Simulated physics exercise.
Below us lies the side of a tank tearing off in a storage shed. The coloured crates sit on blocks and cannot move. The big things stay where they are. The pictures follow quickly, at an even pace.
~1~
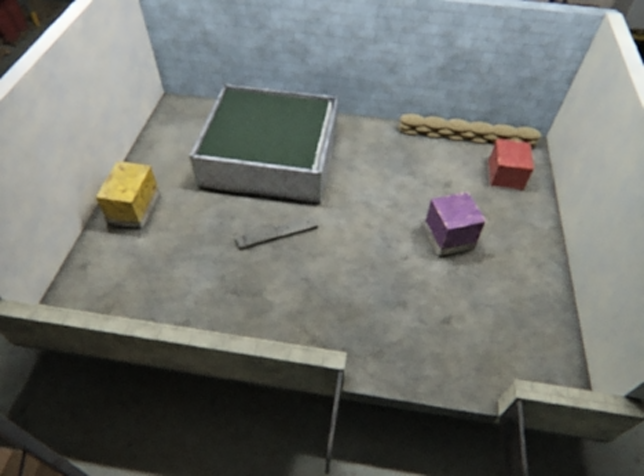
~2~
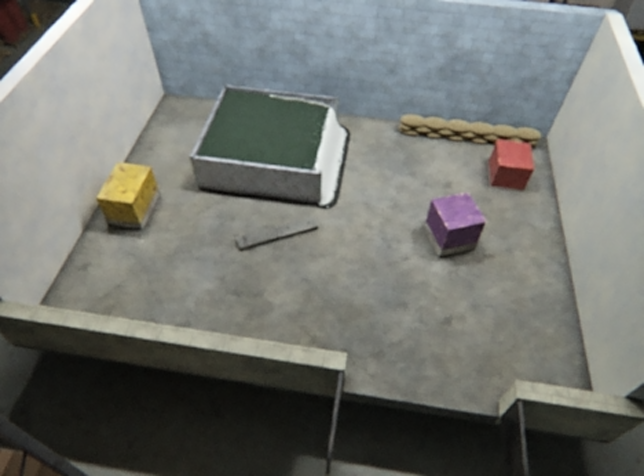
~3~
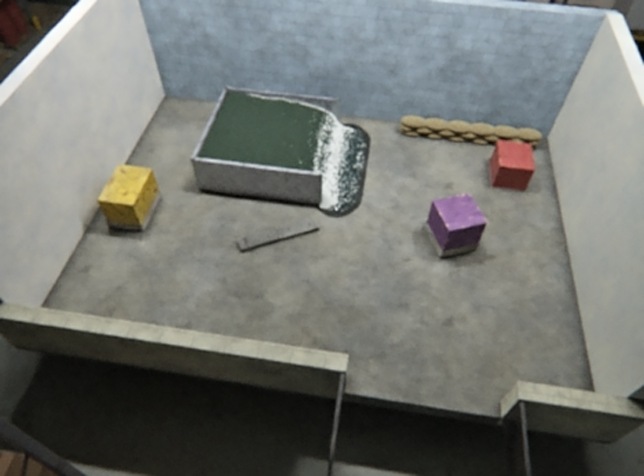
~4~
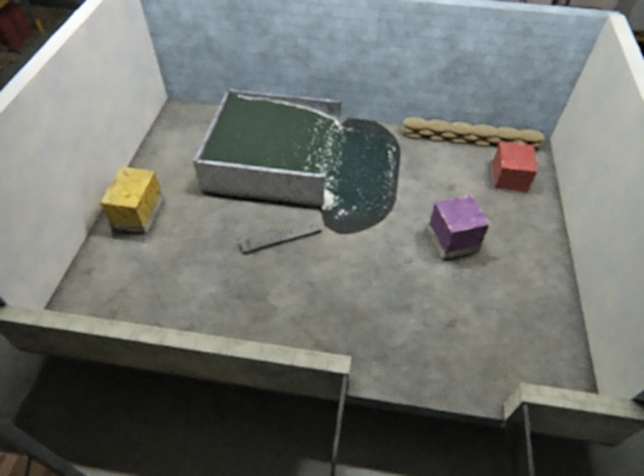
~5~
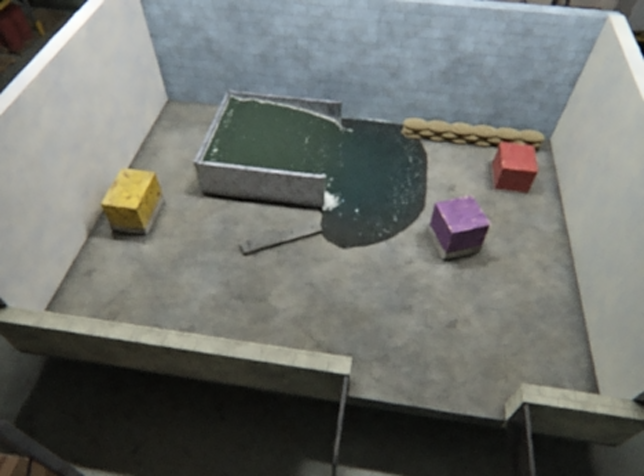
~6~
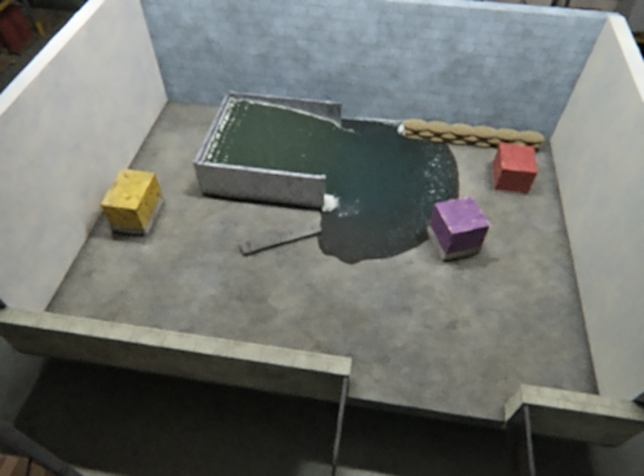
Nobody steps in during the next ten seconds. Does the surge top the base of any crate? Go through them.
In the end: The yellow crate keeps dry; the purple crate is soaked; the red crate is soaked.
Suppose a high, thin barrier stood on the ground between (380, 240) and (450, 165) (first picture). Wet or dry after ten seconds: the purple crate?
The purple one is safe.
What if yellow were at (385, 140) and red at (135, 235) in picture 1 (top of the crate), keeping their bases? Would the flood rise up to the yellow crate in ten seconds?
Then: Yellow crate is topped.
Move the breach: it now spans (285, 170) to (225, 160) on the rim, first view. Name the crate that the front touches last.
It is the crate marked red.
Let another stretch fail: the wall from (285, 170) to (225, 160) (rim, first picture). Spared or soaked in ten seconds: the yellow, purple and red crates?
Then: The yellow one is topped, the purple one keeps dry, the red one is topped.
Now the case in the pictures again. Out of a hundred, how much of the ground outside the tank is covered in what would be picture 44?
Some 60 per cent.
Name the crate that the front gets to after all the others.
That is the yellow one.
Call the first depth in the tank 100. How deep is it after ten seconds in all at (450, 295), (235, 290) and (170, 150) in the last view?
In turn 6, 8 and 4 in a hundred.
A moment on, water covers 30 % of the floor; the yellow crate not reached, the purple crate water round its plinth, the red crate water round its plinth.
Next, water covers 40 % of the floor; the yellow crate not reached, the purple crate water round its plinth, the red crate water round its plinth.
Then, water covers 50 % of the floor; the yellow crate not reached, the purple crate water round its plinth, the red crate water round its plinth.
Later, water covers 60 % of the floor; the yellow crate not reached, the purple crate water round its plinth, the red crate water round its plinth.
In the end, water covers 90 % of the floor; the yellow crate stayed above the water, the purple crate was topped, the red crate was topped.
